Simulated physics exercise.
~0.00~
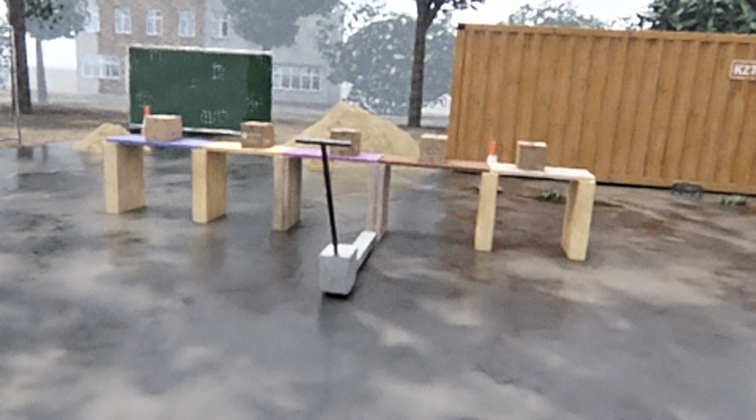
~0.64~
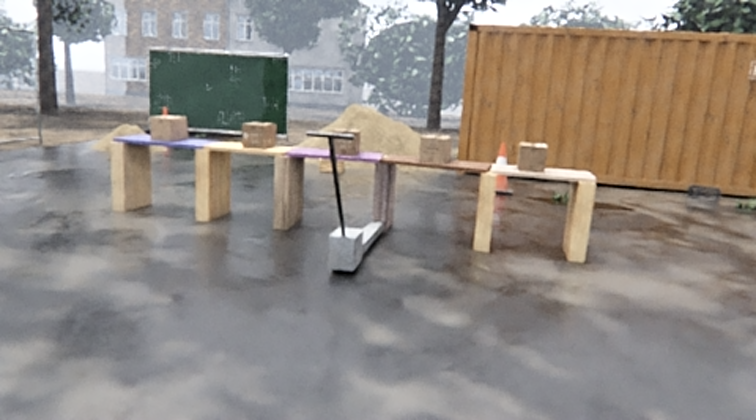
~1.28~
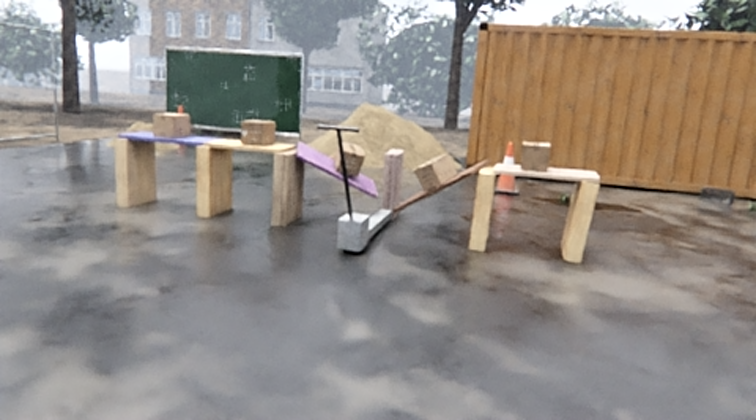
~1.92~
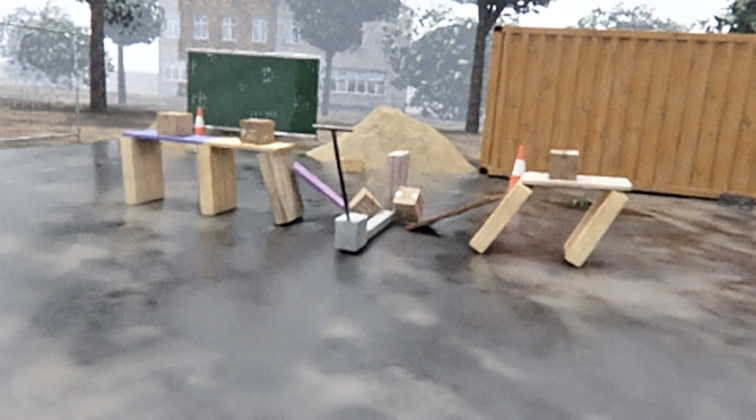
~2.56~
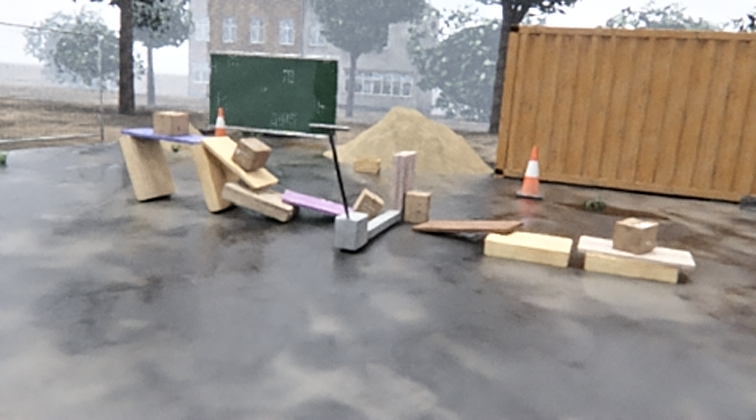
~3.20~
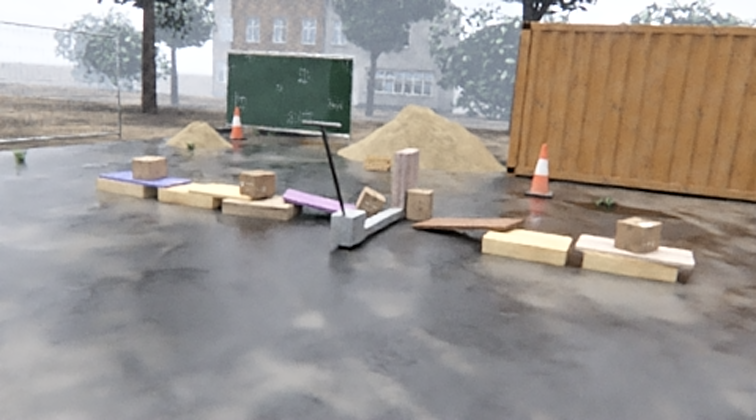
A narrow floor jack with a tall handle slides in against the base of an upright timber slab near the middle of a long row topped with loose boards and boxes. The purple board and the brown board beside it drop at their inner ends, and their boxes slide down. The slabs on the right then lean and topple, bringing down the pale board. On the left the slabs tip in turn, dropping the yellow board and finally the blue one. The row ends low on the wet ground, with one slab still upright behind the stopped jack.
